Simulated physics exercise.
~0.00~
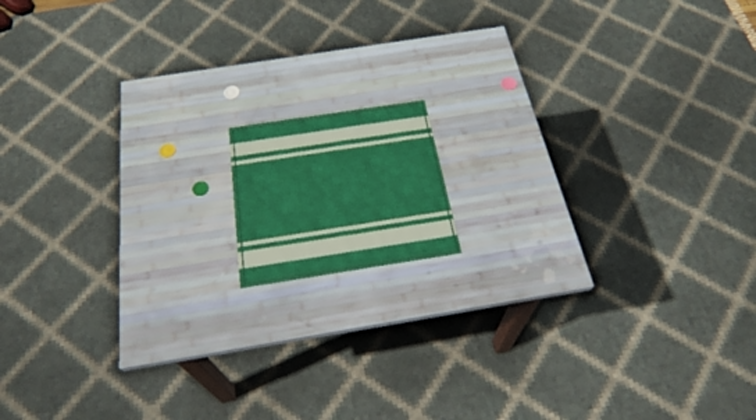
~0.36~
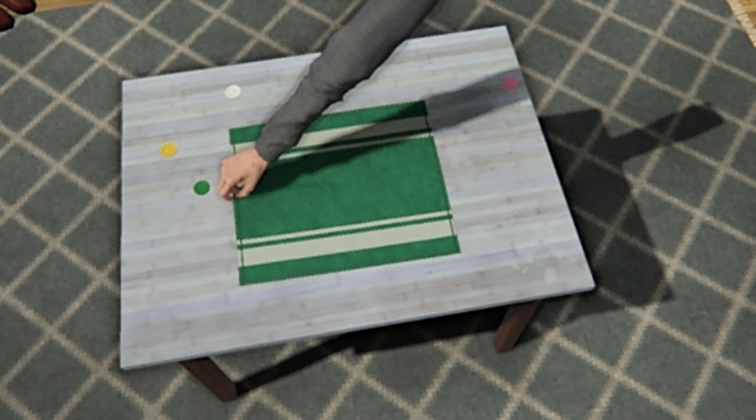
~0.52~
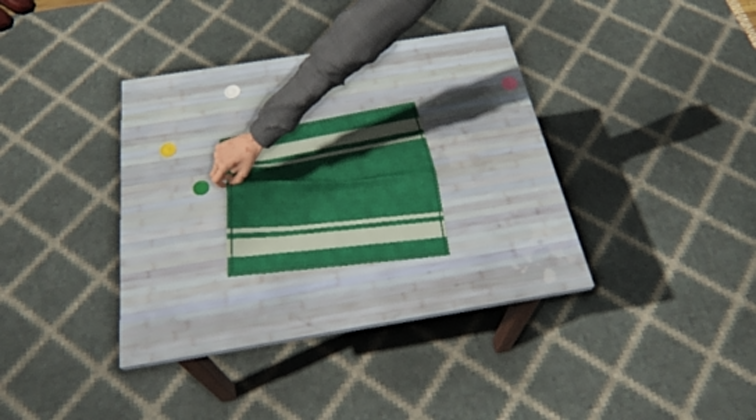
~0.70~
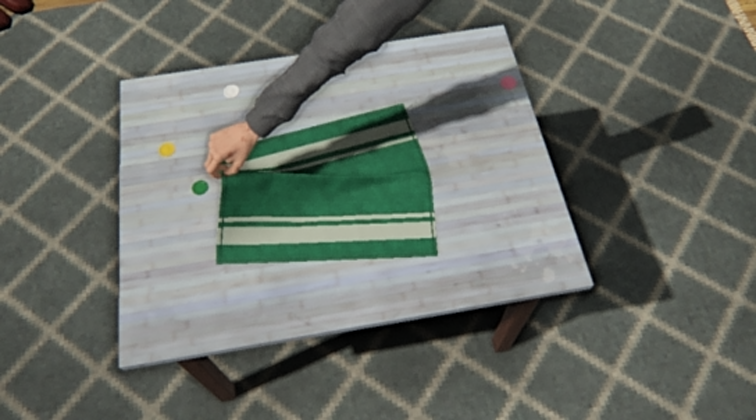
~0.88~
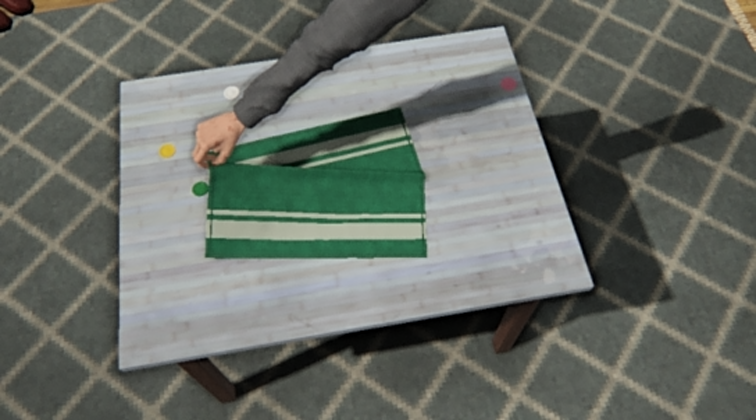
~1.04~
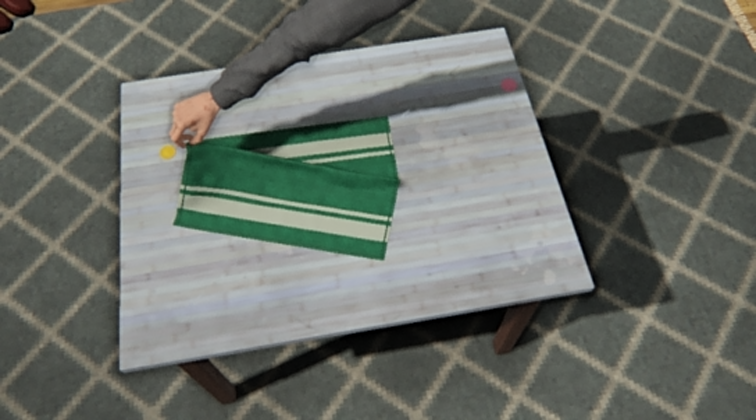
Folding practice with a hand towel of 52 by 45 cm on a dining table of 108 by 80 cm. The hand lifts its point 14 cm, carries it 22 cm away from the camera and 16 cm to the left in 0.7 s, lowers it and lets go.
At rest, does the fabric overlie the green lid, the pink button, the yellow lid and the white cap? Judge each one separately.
The green lid vanishes under it, the pink button remains in the open, the yellow lid vanishes under it, the white cap still shows.
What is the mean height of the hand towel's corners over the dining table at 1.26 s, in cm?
Mean corner height at that time: Approx. 0 cm.
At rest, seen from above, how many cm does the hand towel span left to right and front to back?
Footprint at rest: Width approx. 62 cm, depth approx. 52 cm.
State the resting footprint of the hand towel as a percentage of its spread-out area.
75 %.
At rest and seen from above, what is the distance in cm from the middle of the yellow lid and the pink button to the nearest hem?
I'd put the first at about 6 cm and the second at about 42 cm.
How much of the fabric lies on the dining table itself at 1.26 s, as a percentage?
Share in contact: Around 65 %.
By 1.3 s, 65 % of it is down, spanning 60 by 49 cm, above green lid.
By 1.5 s, 70 % of it is down, spanning 61 by 53 cm, above green lid, yellow lid.
By 1.7 s, 75 % of it is down, spanning 61 by 53 cm, above green lid, yellow lid.
By 1.9 s, 75 % of it is down, spanning 61 by 53 cm, above green lid, yellow lid.
By 2.9 s, 75 % of it is down, spanning 61 by 53 cm, above green lid, yellow lid.
